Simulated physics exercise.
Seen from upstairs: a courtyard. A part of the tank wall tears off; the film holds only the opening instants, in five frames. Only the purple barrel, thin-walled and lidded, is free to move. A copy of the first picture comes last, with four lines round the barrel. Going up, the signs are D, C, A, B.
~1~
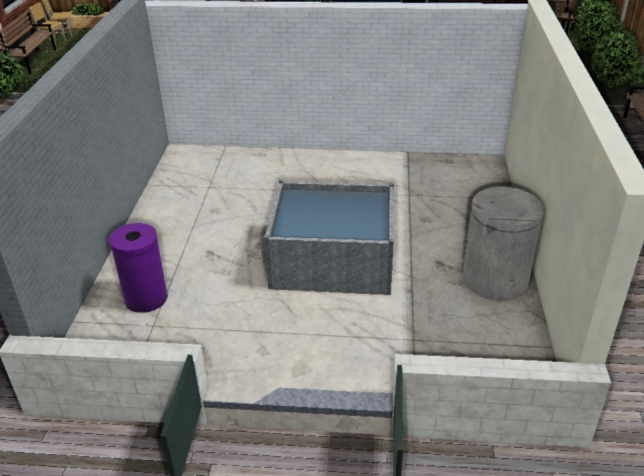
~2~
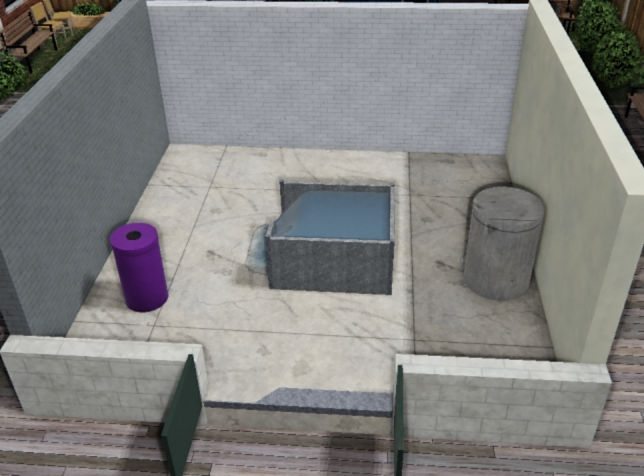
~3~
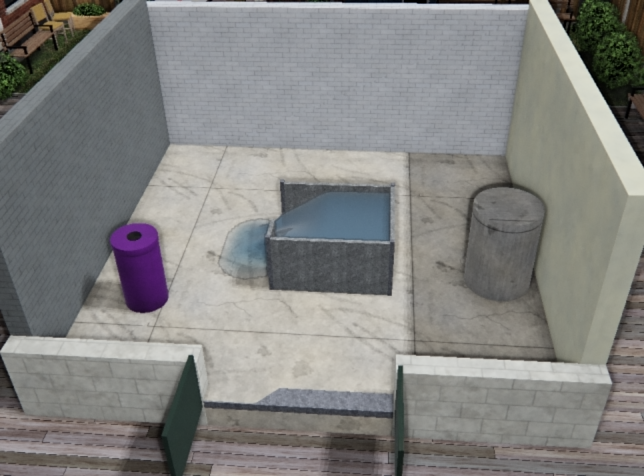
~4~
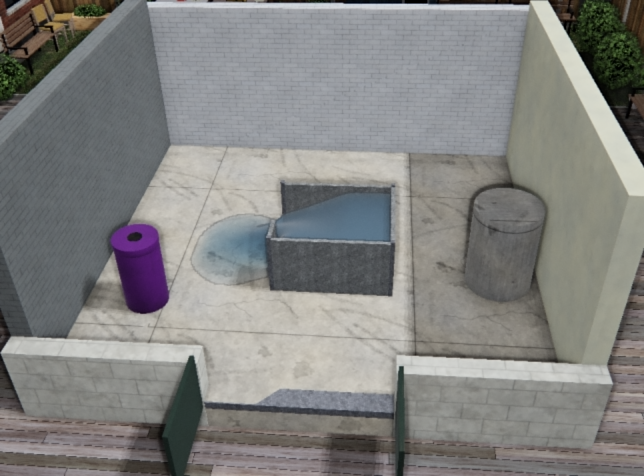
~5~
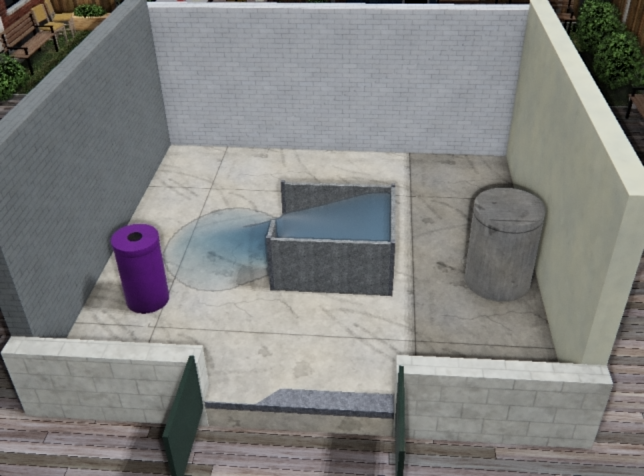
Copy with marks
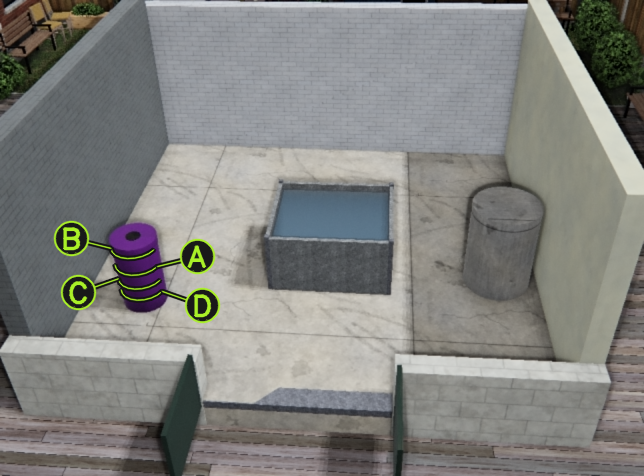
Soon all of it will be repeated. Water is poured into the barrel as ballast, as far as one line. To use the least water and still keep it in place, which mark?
The answer is mark D.
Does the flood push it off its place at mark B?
No.
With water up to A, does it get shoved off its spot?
No, that is safe.
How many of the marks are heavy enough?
All of the four.
In lime, A at (131, 275); B at (127, 258); C at (134, 289); D at (137, 300); from the bottom up D, C, A, B.
For mark A, it does not move.
For mark B, it does not move.
For mark C, it does not move.
For mark D, it does not move.
